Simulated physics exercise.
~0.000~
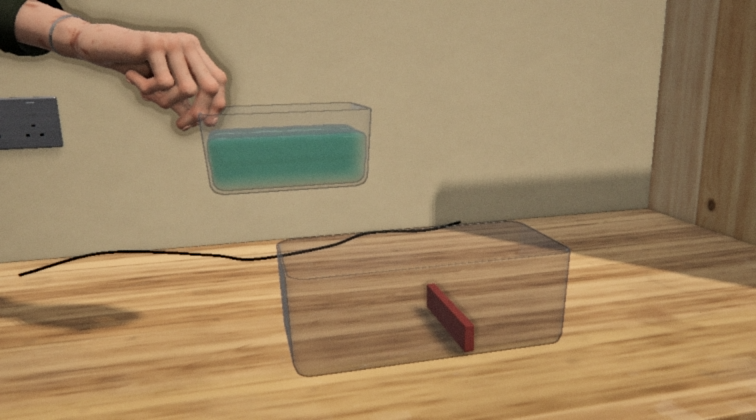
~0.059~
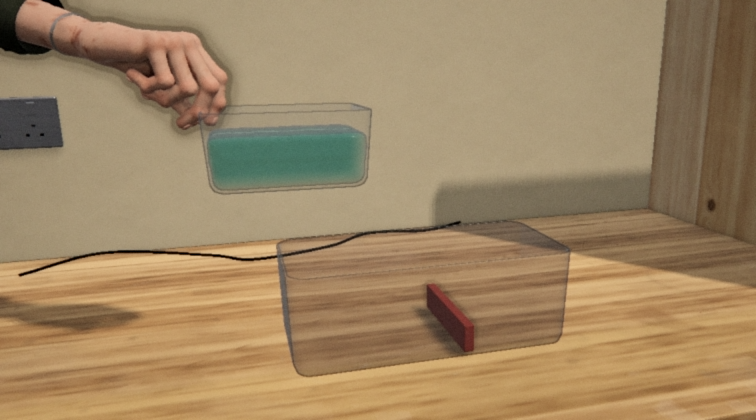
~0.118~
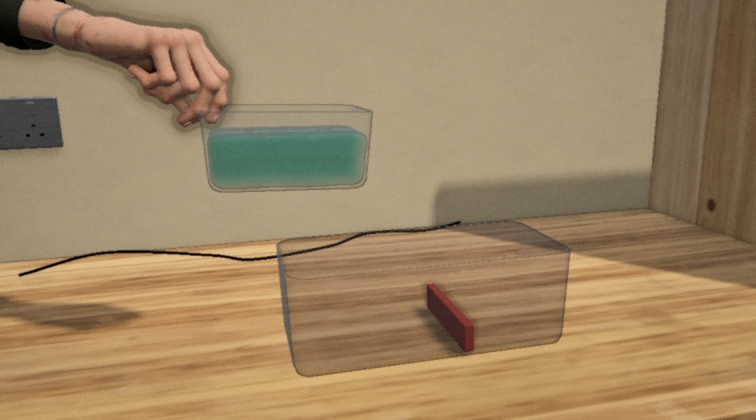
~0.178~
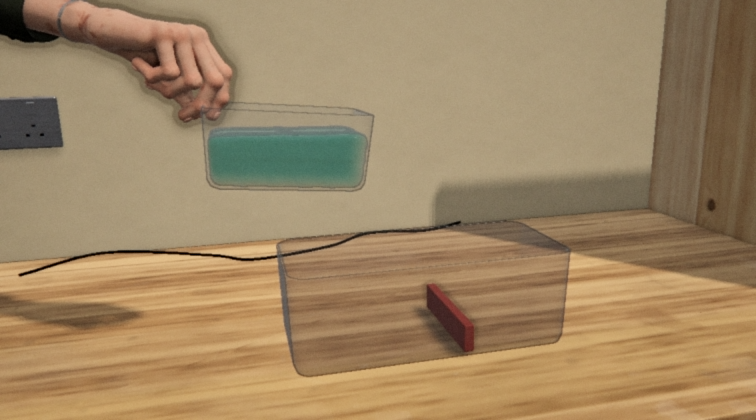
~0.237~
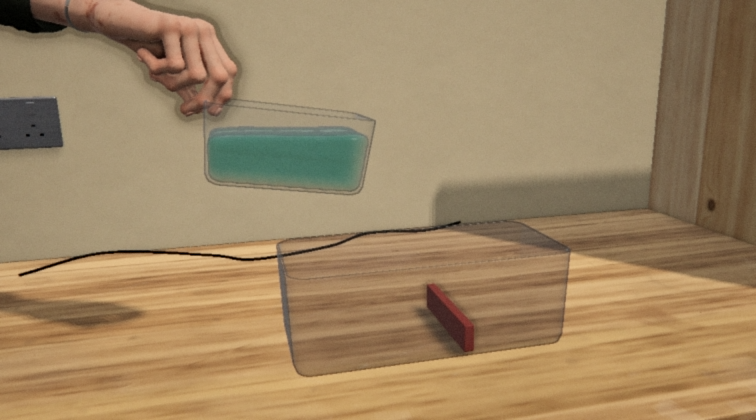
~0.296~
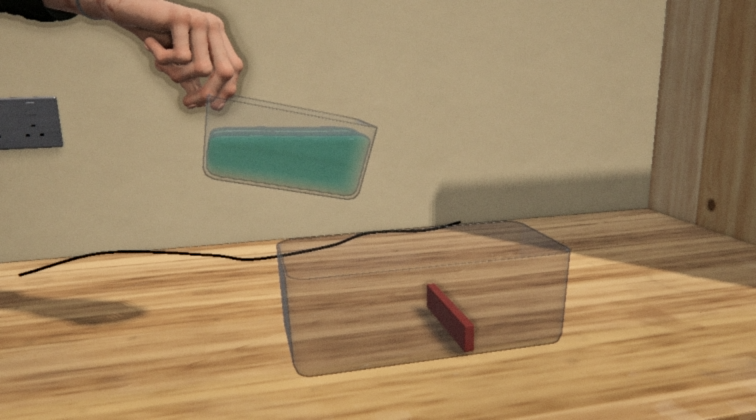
On a wooden surface by a plain wall, a hand held a clear tub of blue-green water above an empty see-through basin with a small red divider, and slowly tilted the tub rightward.
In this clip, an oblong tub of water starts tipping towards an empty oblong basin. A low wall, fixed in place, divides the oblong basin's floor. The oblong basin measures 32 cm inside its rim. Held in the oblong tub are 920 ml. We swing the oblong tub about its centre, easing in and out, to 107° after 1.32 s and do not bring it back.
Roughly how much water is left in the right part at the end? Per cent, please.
Roughly 16 per cent is left in the right part.
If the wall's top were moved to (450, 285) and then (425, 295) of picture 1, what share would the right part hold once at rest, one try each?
Respectively 0 and 40 %.
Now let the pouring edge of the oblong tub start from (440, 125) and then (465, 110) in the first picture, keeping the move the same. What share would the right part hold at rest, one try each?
In order, 55 and 60 per cent.
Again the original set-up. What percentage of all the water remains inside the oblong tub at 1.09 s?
9 %.
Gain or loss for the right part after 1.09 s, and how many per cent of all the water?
The amount climbs by around 10.
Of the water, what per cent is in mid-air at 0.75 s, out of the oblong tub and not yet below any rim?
Near 34 in a hundred.
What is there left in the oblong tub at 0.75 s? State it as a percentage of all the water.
48 %.
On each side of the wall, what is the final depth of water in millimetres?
I'd expect close to 28 mm on the left and close to 10 mm on the right.
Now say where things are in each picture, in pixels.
In the first picture, it leans 0°; its right rim is at (361, 107); the water meets the walls at (207, 136) and (358, 129); the oblong basin's rim runs from (282, 261) to (544, 236); the wall's top is at (448, 304).
In the second picture, it leans 1°; its right rim is at (362, 108); the water meets the walls at (207, 136) and (358, 129).
In the third picture, it leans 2°; its right rim is at (363, 110); the water meets the walls at (207, 134) and (358, 131).
In the fourth picture, it leans 5°; its right rim is at (364, 114); the water meets the walls at (208, 135) and (359, 131).
In the fifth picture, it leans 8°; its right rim is at (365, 119); the water meets the walls at (208, 134) and (360, 132).
In the sixth picture, it leans 13°; its right rim is at (367, 125); the water meets the walls at (209, 134) and (361, 132).
Then, 0.75 s in, the tilt is 65° and 47 per cent is still to pour, 20 is left of the wall and 0 right of it.
Then, 1.09 s in, the tilt is 99° and 9 per cent is still to pour, 73 is left of the wall and 6 right of it.
Then, 1.44 s in, the tilt is 107° and 0 per cent is still to pour, 82 is left of the wall and 14 right of it.
Then, 1.82 s in, the tilt is 107° and 0 per cent is still to pour, 80 is left of the wall and 16 right of it.
Finally, 80 per cent lies left of the wall, 16 right of it and 4 outside.
